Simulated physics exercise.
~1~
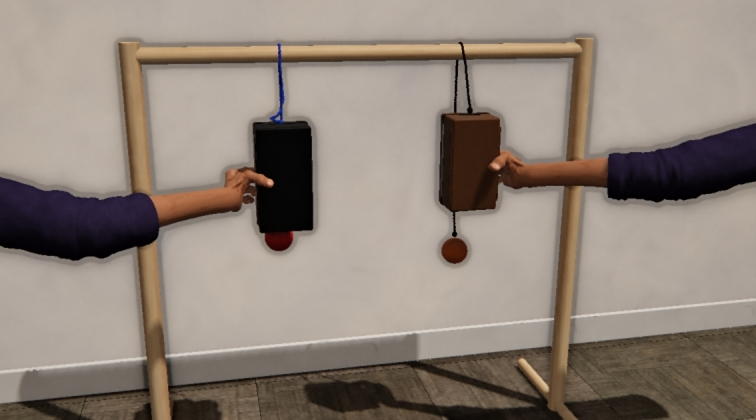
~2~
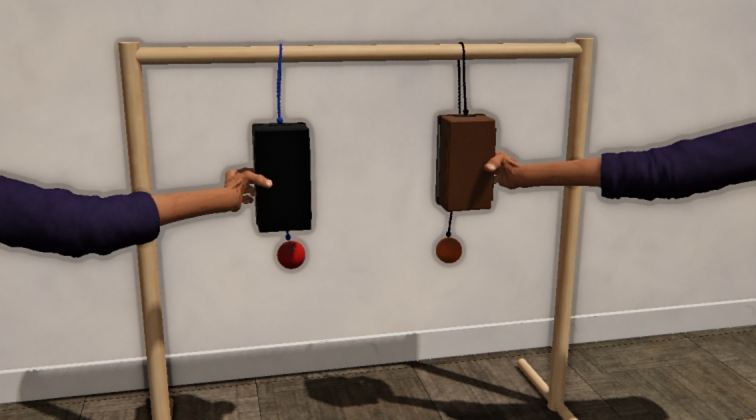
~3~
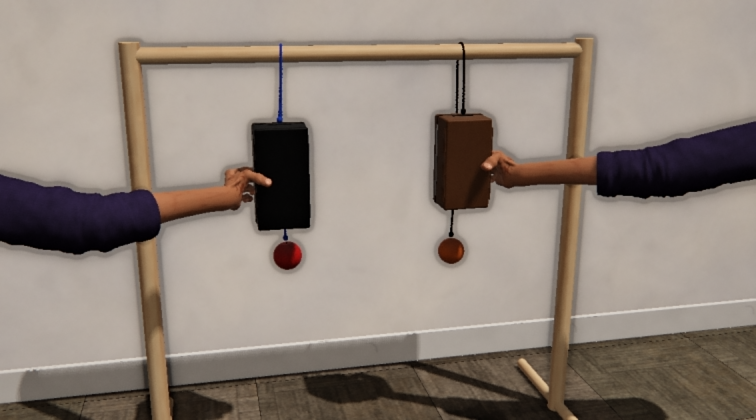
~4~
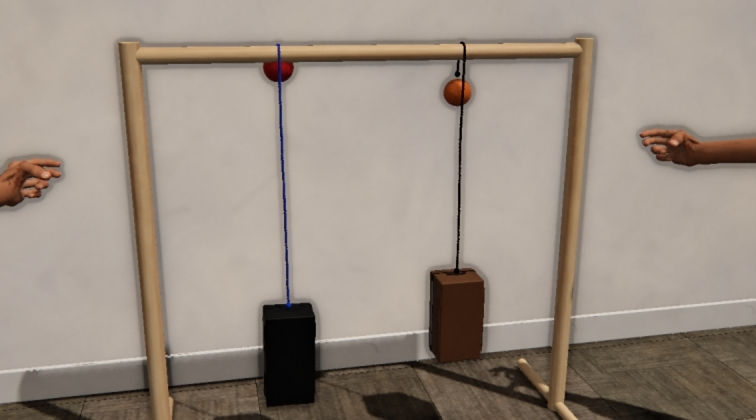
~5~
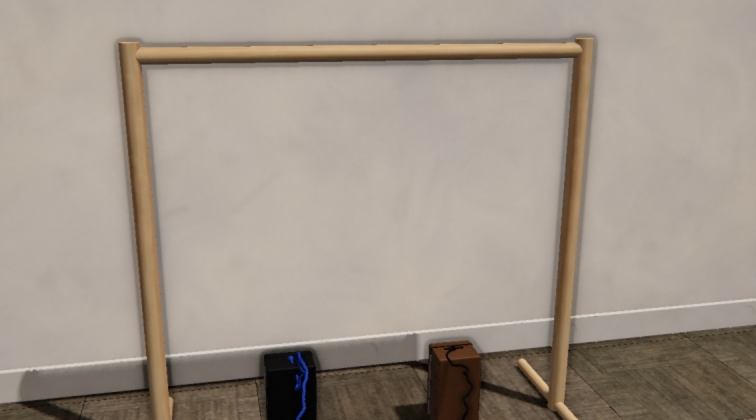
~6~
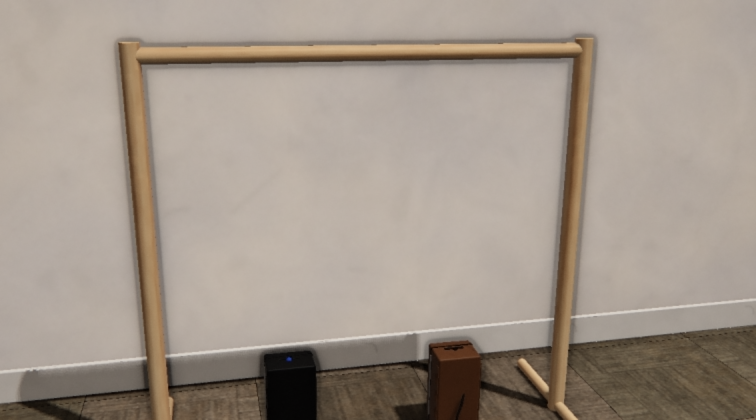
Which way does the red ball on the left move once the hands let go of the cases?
The red ball moves up, rising to the wooden rail as the black case drops.
